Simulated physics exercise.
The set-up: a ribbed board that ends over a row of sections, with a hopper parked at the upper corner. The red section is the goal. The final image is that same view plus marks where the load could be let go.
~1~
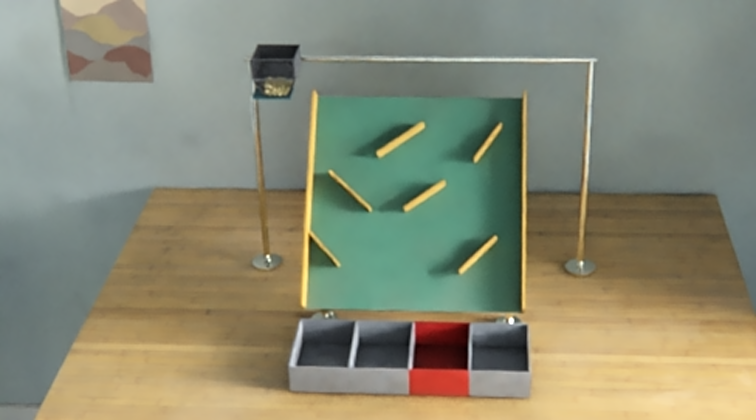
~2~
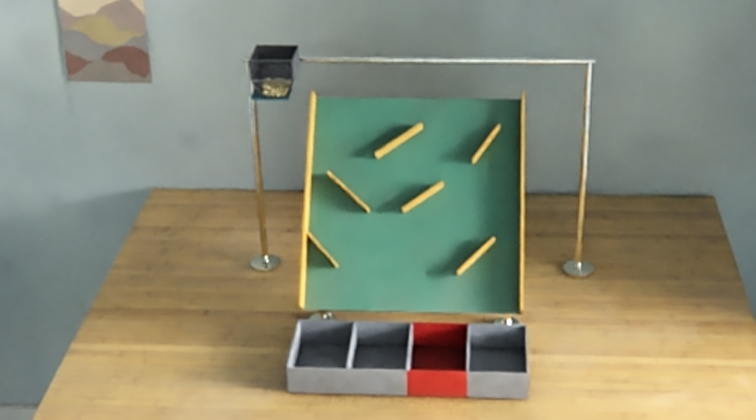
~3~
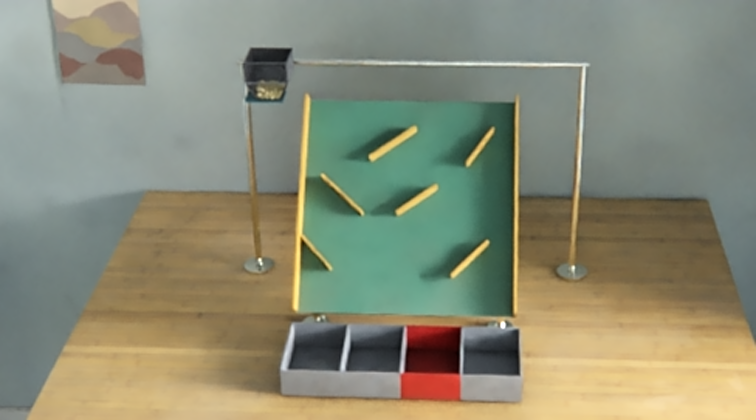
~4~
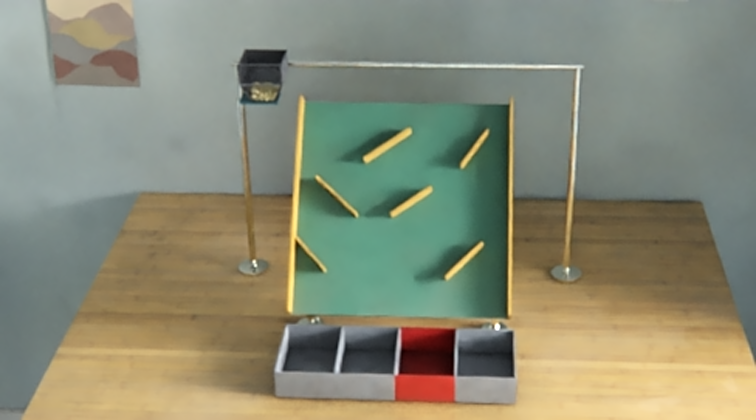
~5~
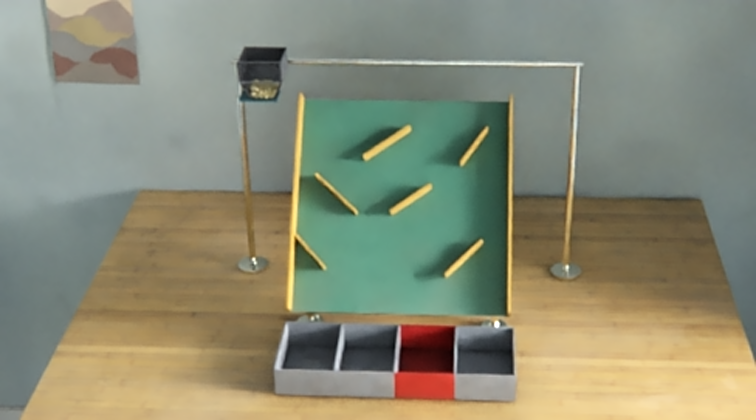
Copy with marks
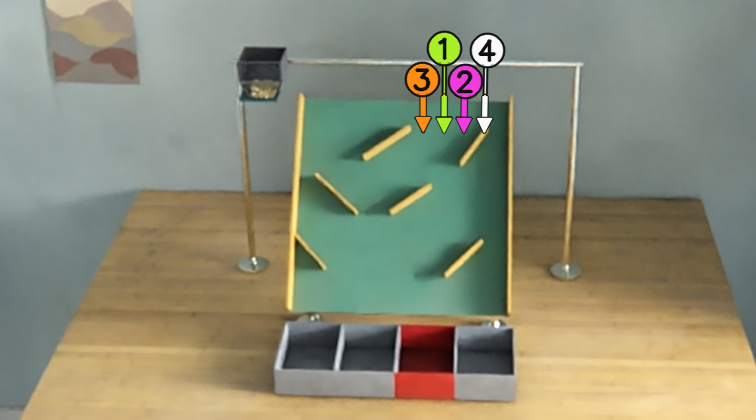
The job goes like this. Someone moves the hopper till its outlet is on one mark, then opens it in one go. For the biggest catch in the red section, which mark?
Take 2.
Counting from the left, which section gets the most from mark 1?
The third from the left.
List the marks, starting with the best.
Best to worst: 2, 1, 4, 3.
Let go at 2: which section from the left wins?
It is the third one.
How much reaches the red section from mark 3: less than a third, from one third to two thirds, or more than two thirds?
It is less than a third.
On the marked copy, mark 1 meets the board at (444, 127); mark 2 meets the board at (463, 127); mark 3 meets the board at (423, 126); mark 4 meets the board at (484, 127).
With 1, about two thirds in the red section, about a third in other sections.
With 2, most in the red section, a small part in other sections, a small part outside the box.
With 3, about a quarter in the red section, about two thirds in other sections, a small part outside the box.
With 4, about half in the red section, about half in other sections, a stray few outside the box.
